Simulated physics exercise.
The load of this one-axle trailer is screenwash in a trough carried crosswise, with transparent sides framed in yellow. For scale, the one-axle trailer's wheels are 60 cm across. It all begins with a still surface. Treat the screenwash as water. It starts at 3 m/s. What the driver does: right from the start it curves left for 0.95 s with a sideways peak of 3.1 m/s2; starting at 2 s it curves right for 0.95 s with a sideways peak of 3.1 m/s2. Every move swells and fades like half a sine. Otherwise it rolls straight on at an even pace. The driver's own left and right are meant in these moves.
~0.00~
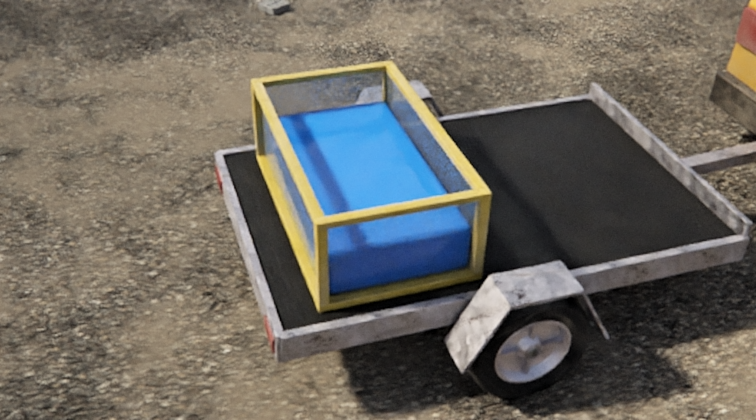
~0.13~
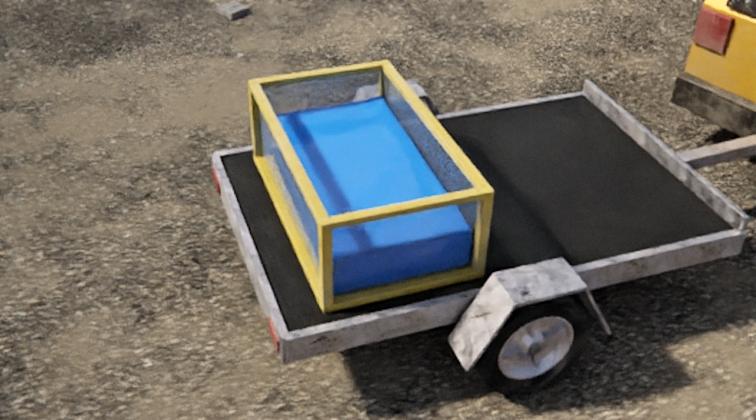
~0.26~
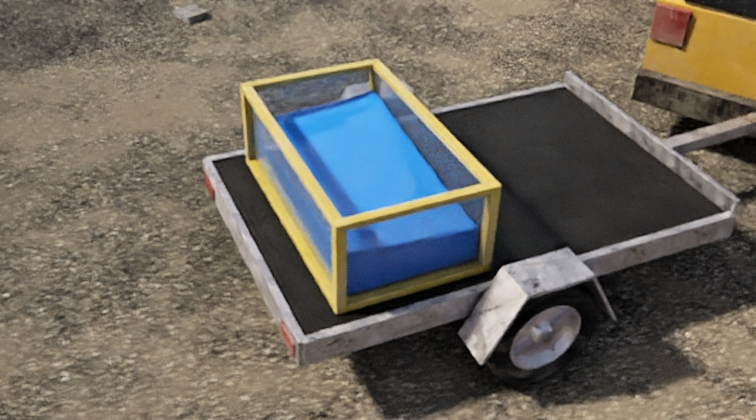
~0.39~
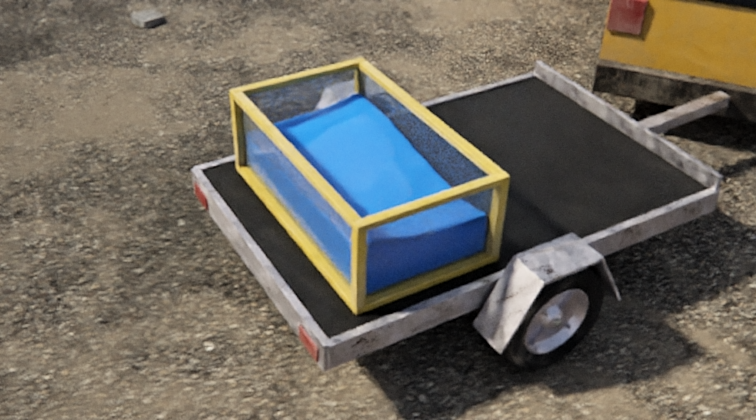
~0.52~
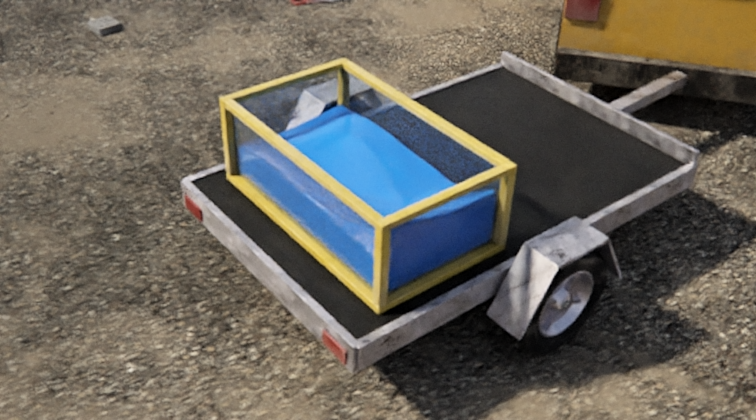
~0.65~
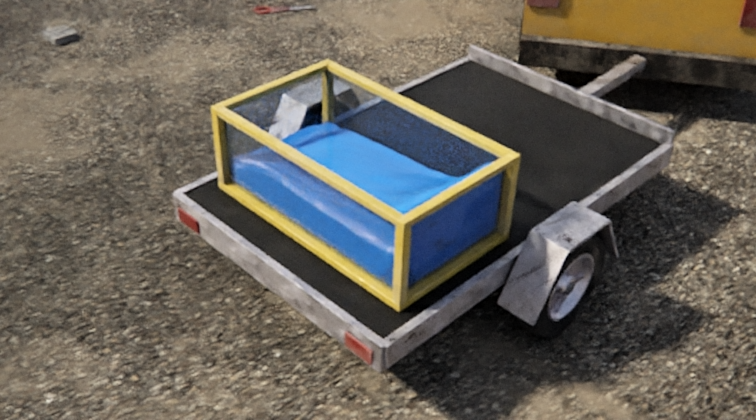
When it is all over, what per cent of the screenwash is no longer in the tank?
About 11 per cent.
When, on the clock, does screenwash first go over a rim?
Around 1.0 s.
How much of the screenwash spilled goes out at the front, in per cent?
About 10 per cent.
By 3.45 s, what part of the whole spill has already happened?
About 70 per cent.
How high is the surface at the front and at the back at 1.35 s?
About 24 cm in front and 20 cm behind.
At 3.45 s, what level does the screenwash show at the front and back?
About 20 cm in front and 18 cm behind.
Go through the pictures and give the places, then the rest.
Level at the front (452, 220); level at the back (337, 241); still flat; the front is on the right, levels are read along the near wall; a wheel hub at (537, 358), in the first frame.
Level at the front (454, 222); level at the back (341, 243); still flat, in the second frame.
Level at the front (460, 221); level at the back (352, 240); rising 2° towards the far side, in the third frame.
Level at the front (468, 212); still flat, in the fourth frame.
Level at the front (476, 192); rising 4° towards the back and 7° towards the near side, in the fifth frame.
Level at the front (483, 164); level at the back (403, 199); rising 5° towards the back and 15° towards the near side; a wheel hub at (577, 291), in the sixth frame.
By 1.35 s front 24 cm, middle 20 cm, back 20 cm above the floor; the loss stands at 5 per cent, mostly over the near side, some over the front.
By 2.35 s front 19 cm, middle 17 cm, back 17 cm above the floor; the loss stands at 8 per cent, over the near side and the back.
By 3.45 s front 20 cm, middle 19 cm, back 18 cm above the floor; the loss stands at 8 per cent, over the near side and the back.
By 5.93 s the loss stands at 11 per cent, over the near side and the back, 25 of 219 litres.
